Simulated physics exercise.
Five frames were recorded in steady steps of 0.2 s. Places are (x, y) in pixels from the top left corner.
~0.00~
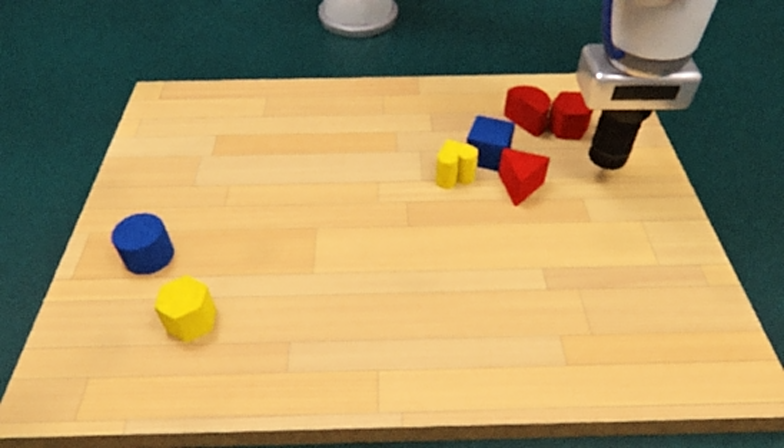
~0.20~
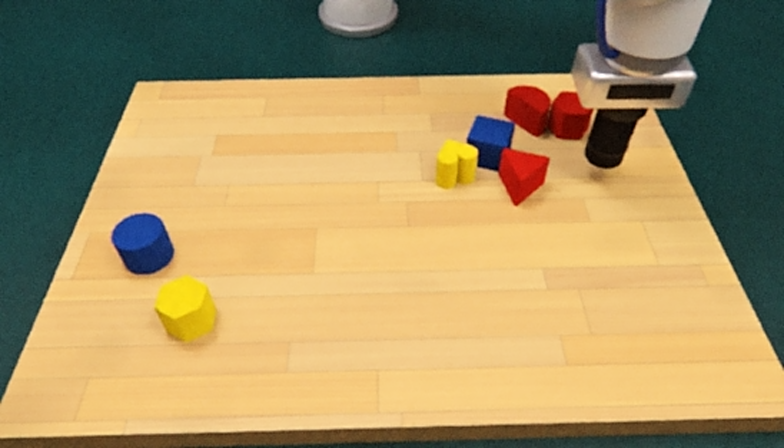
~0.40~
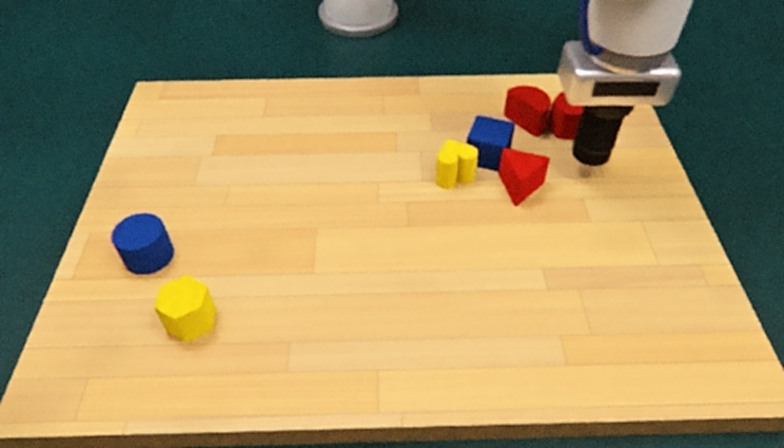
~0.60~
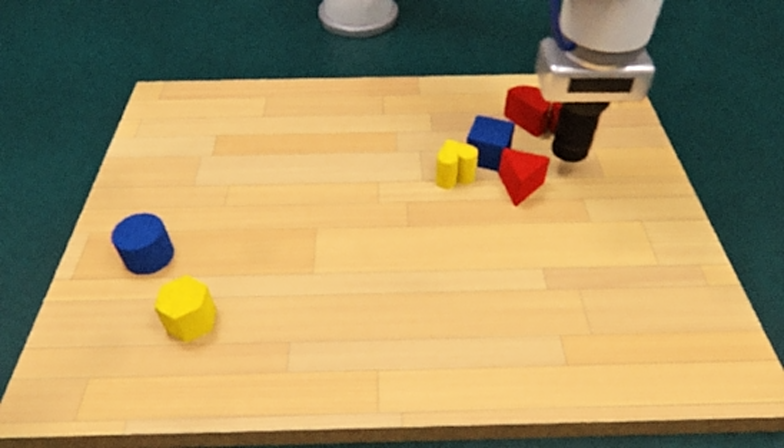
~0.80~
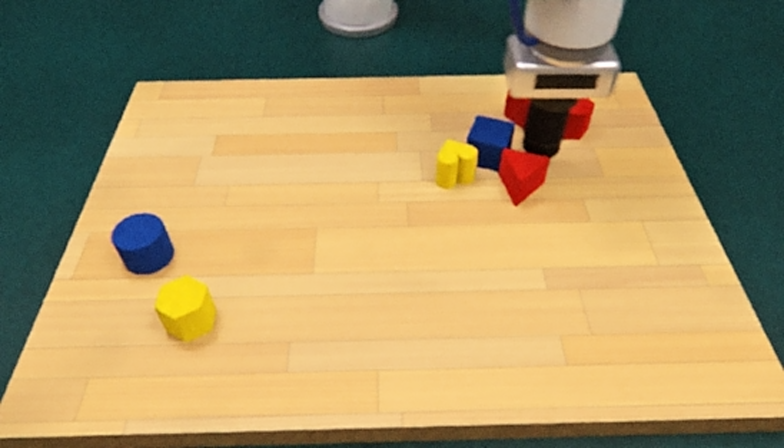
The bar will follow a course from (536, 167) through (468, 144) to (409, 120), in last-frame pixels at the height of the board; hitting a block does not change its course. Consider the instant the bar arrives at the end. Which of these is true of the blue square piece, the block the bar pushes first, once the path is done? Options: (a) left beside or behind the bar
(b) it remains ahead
a - left beside or behind the bar.
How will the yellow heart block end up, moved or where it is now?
By the last moment of the path, the yellow heart block has stayed put.
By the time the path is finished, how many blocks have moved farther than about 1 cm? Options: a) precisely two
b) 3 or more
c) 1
c: 1.
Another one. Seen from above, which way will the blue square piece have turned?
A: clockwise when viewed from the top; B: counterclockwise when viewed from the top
Option B.
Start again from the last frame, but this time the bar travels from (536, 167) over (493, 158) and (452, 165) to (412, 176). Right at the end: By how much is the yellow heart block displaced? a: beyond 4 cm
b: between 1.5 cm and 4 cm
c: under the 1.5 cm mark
It's a.
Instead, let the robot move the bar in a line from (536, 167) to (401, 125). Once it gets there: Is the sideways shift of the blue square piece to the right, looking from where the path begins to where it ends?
No, that is not what happens.
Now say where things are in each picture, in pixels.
In the first picture, bar's lower end (607, 158); yellow heart block (456, 151); blue square piece (491, 130); red three-sided block (525, 161).
In the second picture, bar (603, 157); blocks still.
In the third picture, bar (590, 155); blocks still.
In the fourth picture, bar (569, 151); blocks still.
In the fifth picture, bar (540, 148); yellow heart block (456, 151); blue square piece (491, 130); red three-sided block (525, 161).
On the path given first. One third of the way, bar (492, 133); blue square piece (455, 122), turned 15° anticlockwise.
Two thirds of the way, bar (448, 117); blue square piece (410, 112), turned 40° anticlockwise.
At the end, bar (410, 101); yellow heart block still; blue square piece (383, 109), turned 70° anticlockwise; red three-sided block still.
